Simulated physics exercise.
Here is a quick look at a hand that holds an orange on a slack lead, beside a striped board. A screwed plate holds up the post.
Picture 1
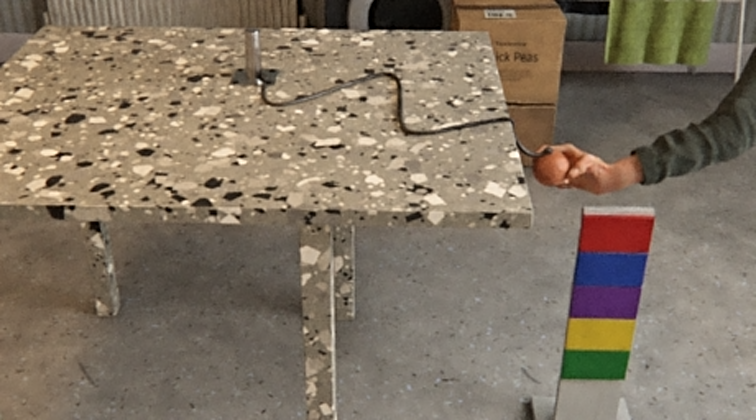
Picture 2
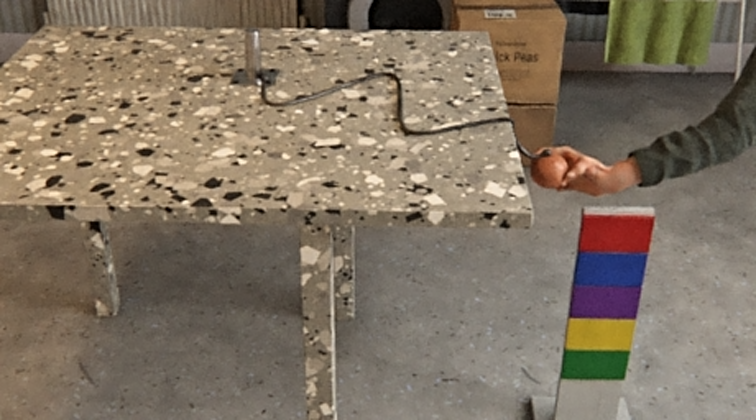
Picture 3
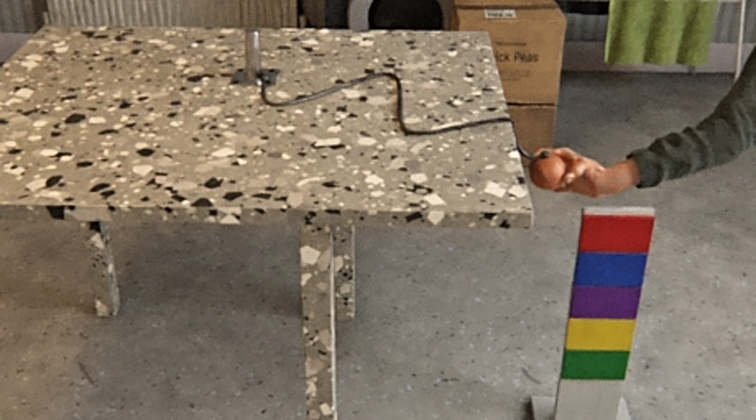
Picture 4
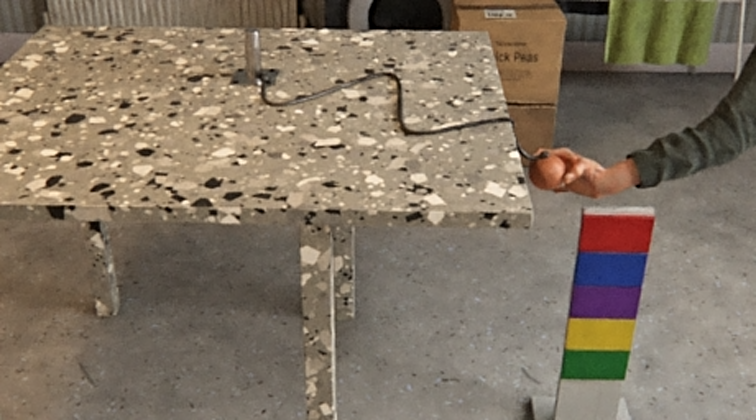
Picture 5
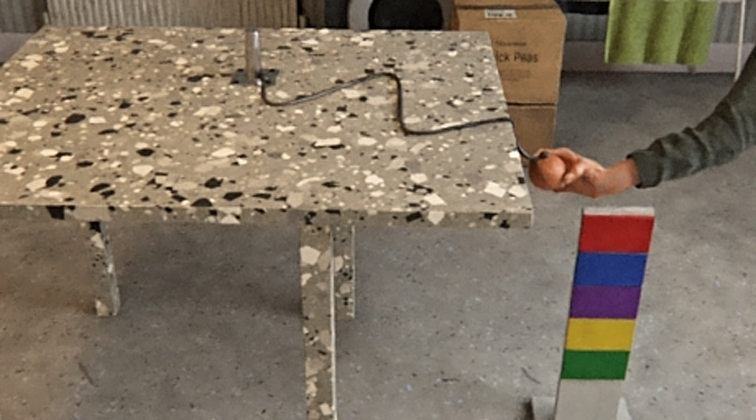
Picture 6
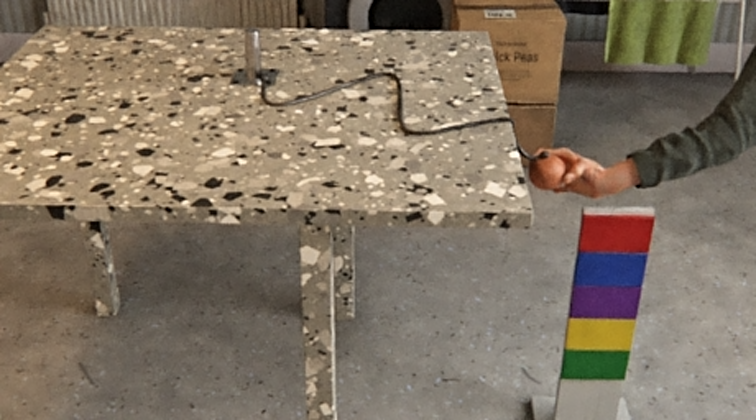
We see a hand holding an orange, round object on a slack dark lead that runs across a speckled table from a small post, beside a board striped red, blue, purple, yellow and green; the hand barely shifts left, then stays still.
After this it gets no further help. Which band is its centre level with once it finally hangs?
Green.
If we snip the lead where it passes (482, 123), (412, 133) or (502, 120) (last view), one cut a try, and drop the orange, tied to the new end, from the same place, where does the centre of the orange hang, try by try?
Case by case: (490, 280), (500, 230) and (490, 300).
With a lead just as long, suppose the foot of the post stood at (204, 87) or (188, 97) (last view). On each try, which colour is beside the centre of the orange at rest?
Try one - yellow; try two - yellow.
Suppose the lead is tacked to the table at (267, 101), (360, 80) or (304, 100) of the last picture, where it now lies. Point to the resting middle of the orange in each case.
It comes to rest around (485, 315), (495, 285) and (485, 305) respectively.
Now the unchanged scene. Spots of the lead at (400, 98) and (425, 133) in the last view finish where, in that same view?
Final spots: (505, 138), then (497, 219).
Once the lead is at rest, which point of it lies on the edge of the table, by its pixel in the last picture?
Look close to (399, 86) - that's the one.
Soon after, orange near (509, 362); level with green.
After that, orange near (472, 337); level with green.
In the end, orange near (483, 348); level with green. The green one.
